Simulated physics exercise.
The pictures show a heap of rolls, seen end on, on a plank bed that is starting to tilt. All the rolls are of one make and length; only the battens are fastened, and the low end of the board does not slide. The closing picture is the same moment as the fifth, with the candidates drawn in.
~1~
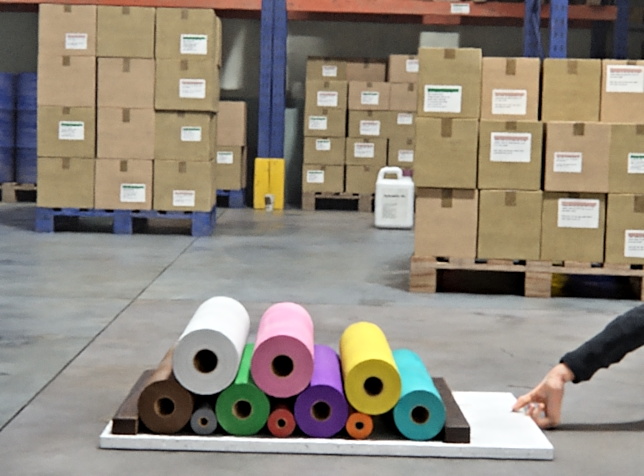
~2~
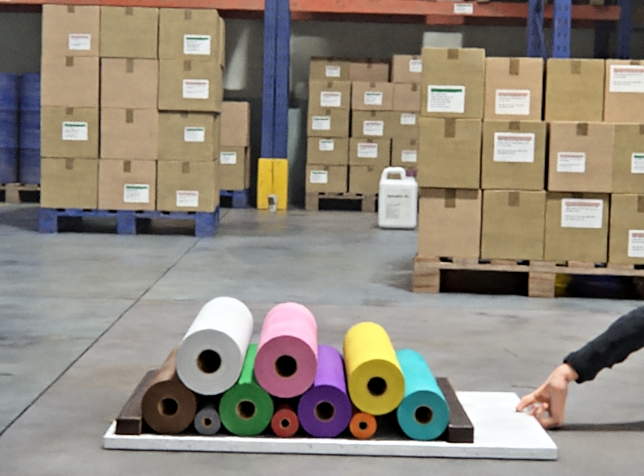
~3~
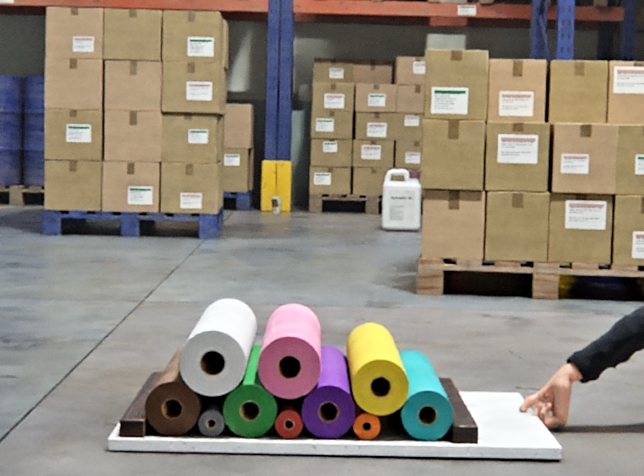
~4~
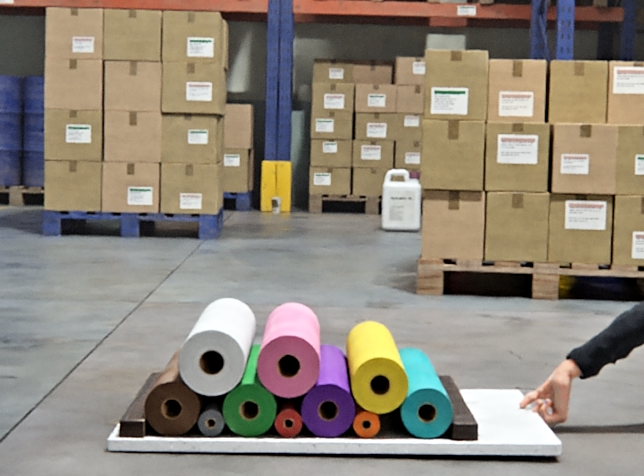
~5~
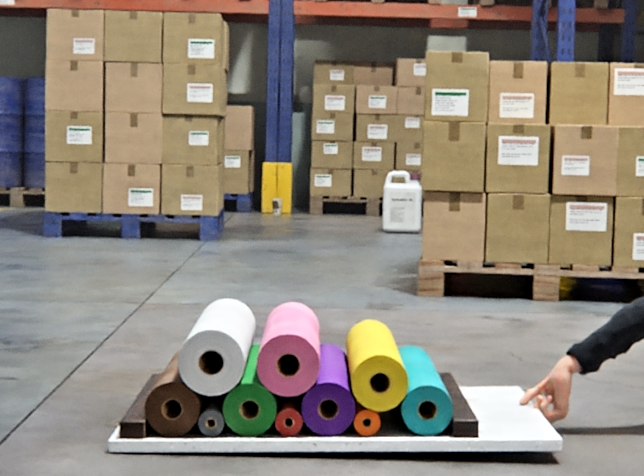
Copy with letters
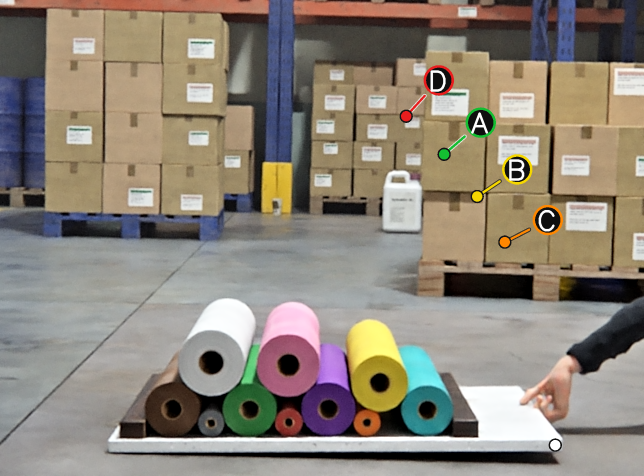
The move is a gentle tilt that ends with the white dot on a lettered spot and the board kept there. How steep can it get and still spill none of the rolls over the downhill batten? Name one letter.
Raise it to B.
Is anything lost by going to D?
Yes, at D.
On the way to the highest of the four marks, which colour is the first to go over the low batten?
The white one.
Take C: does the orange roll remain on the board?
The orange roll: Yes.
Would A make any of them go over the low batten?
At A: Yes.
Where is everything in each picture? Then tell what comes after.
Purple roll (321, 411); turquoise roll (420, 415), in the first frame.
Turquoise roll (424, 415); white roll (209, 361), in the second frame.
Board (333, 411); turquoise roll (427, 415); green roll (250, 411), in the third frame.
Board (333, 409); brown roll (172, 408); grey roll (211, 423), in the fourth frame.
Board (333, 408); brown roll (172, 409); grey roll (211, 423), in the fifth frame.
On the marked copy, A at (444, 154); B at (477, 196); C at (505, 242); D at (406, 116); the white dot at (555, 445).
Following B. Soon after the start, board at 20°.
Later, board at 36°.
In the end, board at 36°, none over the low batten.
As for the rest, A two over the low batten (white, pink); C none over the low batten; D two over the low batten (white, pink).
